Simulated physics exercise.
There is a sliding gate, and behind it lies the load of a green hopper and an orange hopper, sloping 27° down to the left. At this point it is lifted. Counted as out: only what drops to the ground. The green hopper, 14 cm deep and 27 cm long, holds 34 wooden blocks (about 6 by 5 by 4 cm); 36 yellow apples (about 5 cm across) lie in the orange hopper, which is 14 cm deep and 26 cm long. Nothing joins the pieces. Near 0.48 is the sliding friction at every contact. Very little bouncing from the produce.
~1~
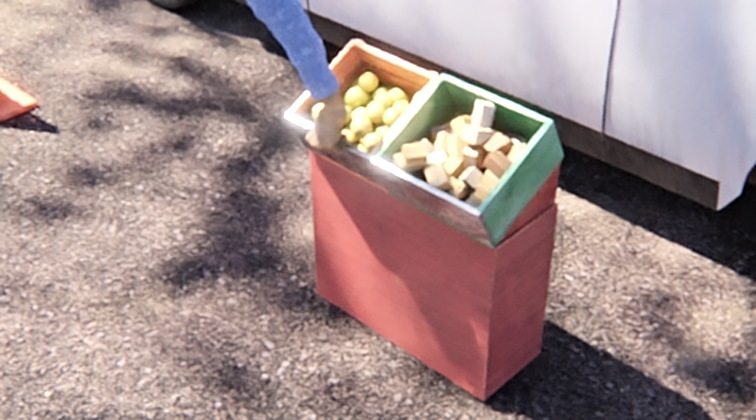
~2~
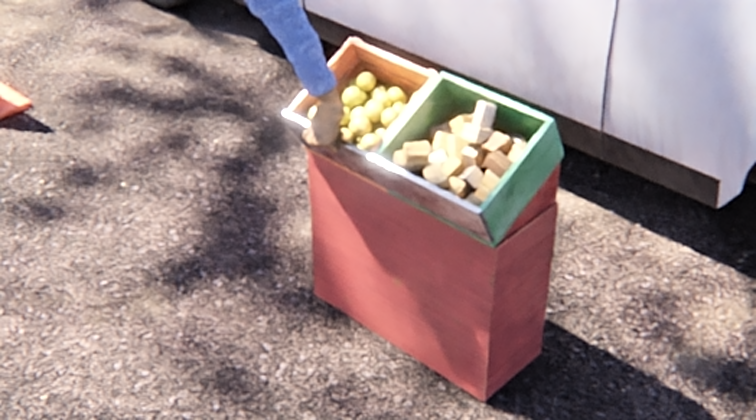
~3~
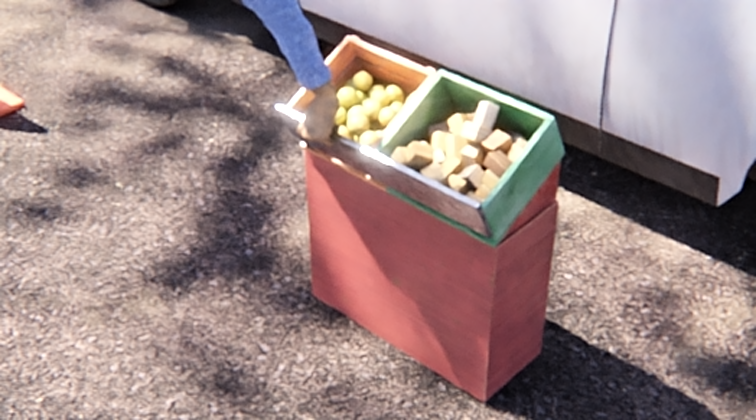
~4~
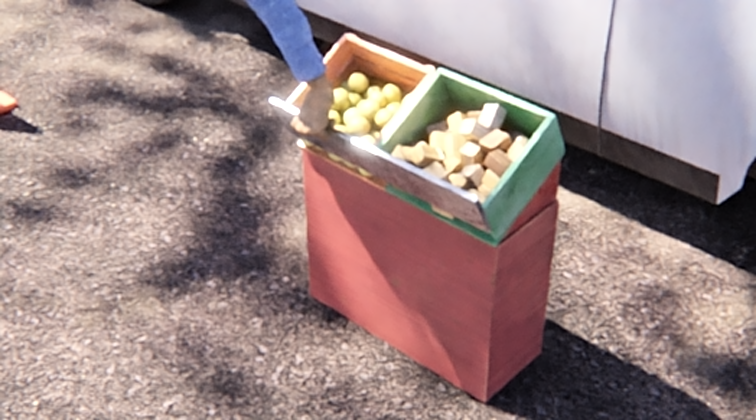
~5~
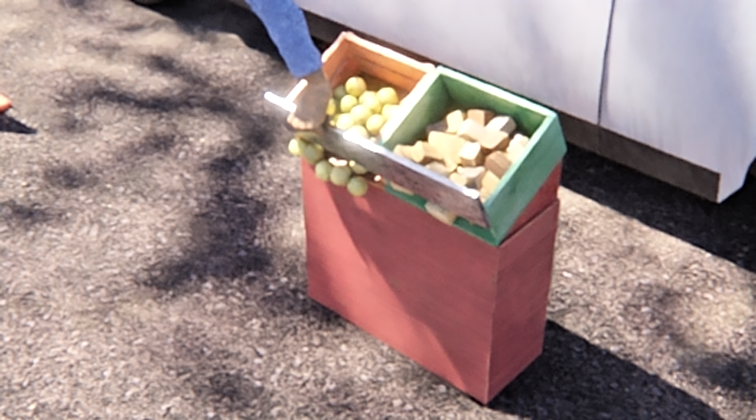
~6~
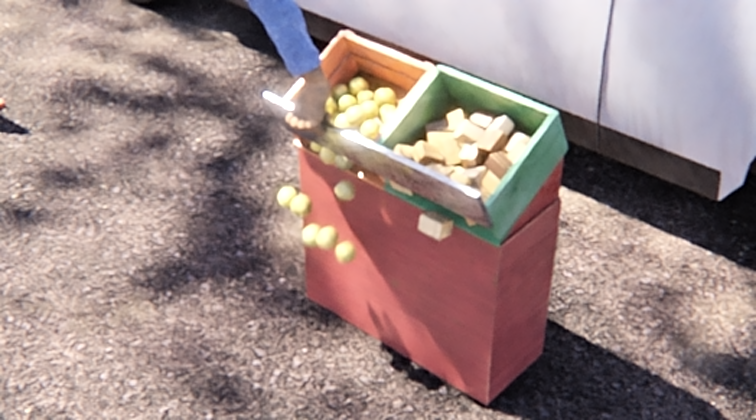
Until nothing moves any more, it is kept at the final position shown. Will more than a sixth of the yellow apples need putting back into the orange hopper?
Yes.
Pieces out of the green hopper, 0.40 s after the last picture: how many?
Green hopper - about 1 out by that time.
Then, 0.40 s after the last picture, 1 of 34 out of the green hopper and 9 of 36 out of the orange hopper.
Then, 0.91 s after the last picture, 1 of 34 out of the green hopper and 9 of 36 out of the orange hopper.
Then, 1.62 s after the last picture, 2 of 34 out of the green hopper and 9 of 36 out of the orange hopper.
Final count (2.53 s after the last picture), 2 of 34 out of the green hopper and 9 of 36 out of the orange hopper. Asked share, 9 of 36, 25 per cent.
